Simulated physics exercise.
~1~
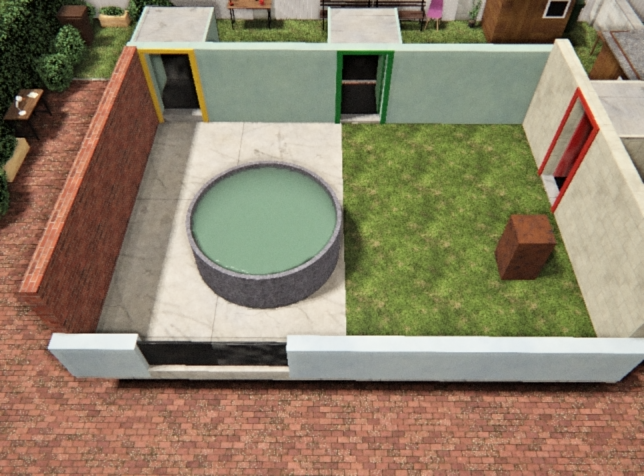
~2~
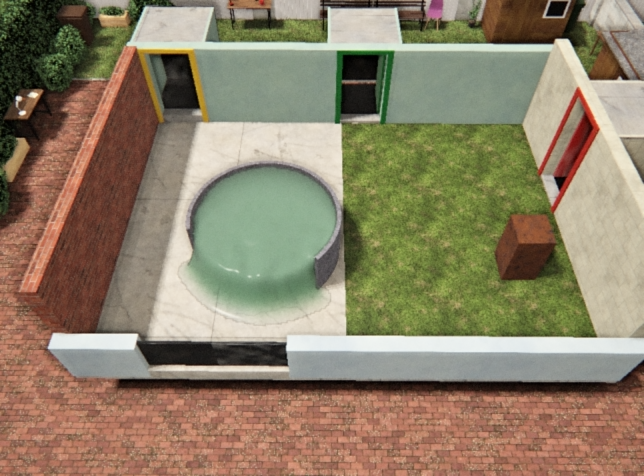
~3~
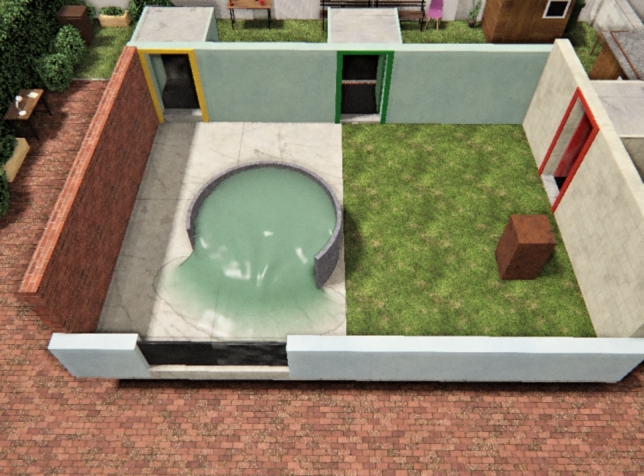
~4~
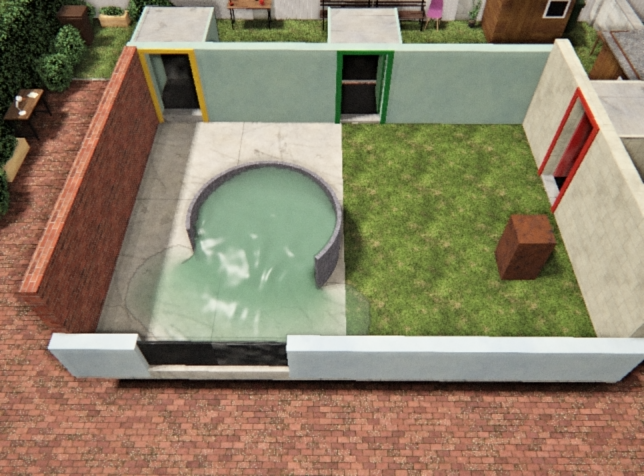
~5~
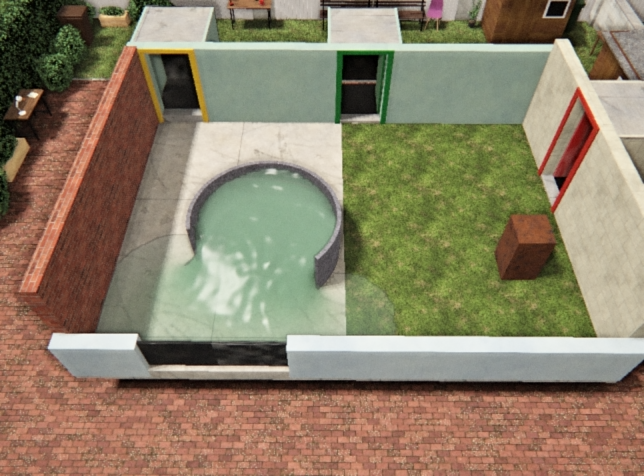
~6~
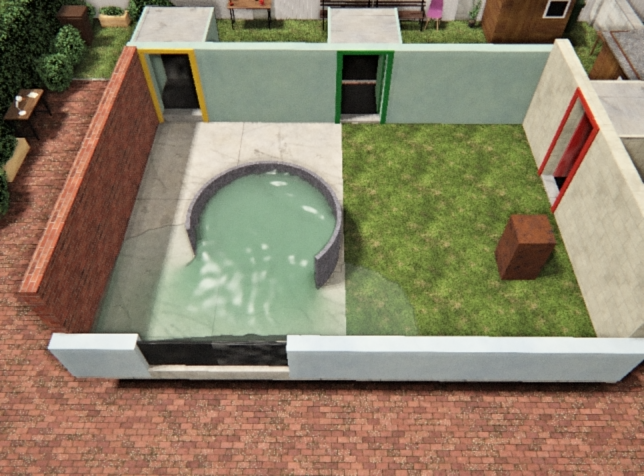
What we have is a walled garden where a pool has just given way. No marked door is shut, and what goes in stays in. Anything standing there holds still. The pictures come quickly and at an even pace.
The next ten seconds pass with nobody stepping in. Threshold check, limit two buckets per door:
As I see it, the green door will receive two buckets or fewer; the yellow door will receive over two buckets; the red door will receive over two buckets.
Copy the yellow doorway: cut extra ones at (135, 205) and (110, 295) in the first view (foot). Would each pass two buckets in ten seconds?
The first door ends up below and the second ends up above.
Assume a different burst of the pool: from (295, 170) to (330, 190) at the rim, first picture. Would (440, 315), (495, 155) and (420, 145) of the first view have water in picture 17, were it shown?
The three spots, in order, are spared, inundated and inundated.
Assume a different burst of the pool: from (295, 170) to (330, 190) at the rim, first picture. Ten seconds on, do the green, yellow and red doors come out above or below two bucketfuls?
Green door: Above, yellow door: Below, red door: Above.
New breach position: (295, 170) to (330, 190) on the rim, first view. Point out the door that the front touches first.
It would be the green door.
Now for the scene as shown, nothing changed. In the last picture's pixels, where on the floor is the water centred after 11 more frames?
I'd place it roughly at (247, 291).
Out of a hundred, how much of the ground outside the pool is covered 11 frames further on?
Roughly 40 percent, I'd say.
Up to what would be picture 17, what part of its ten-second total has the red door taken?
Around 0 percent.
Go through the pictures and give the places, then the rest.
Still water in the round tank at (264, 217), in the first picture.
The front is at (324, 292), out from the gap at (242, 295), in the second picture.
Water pours out at (243, 296) and has run to (342, 314), in the third picture.
Water pours out at (243, 298) and has run to (364, 324), in the fourth picture.
The front is at a hidden place, out from the gap at (243, 298), in the fifth picture.
Water pours out at (243, 298) and has run to a hidden place, in the sixth picture.
A moment on, water covers 20 % of the floor; the green door not reached, the yellow door not reached, the red door not reached.
Next, water covers 40 % of the floor; the green door not reached, the yellow door not reached, the red door not reached.
Then, water covers 65 % of the floor; the green door not reached, the yellow door over two buckets in, the red door not reached.
Later, water covers 95 % of the floor; the green door wet at the sill, nothing in, the yellow door far over two buckets in, the red door under two buckets in.
In the end, water covers 100 % of the floor; the green door wet at the sill, nothing in, the yellow door far over two buckets in, the red door over two buckets in.
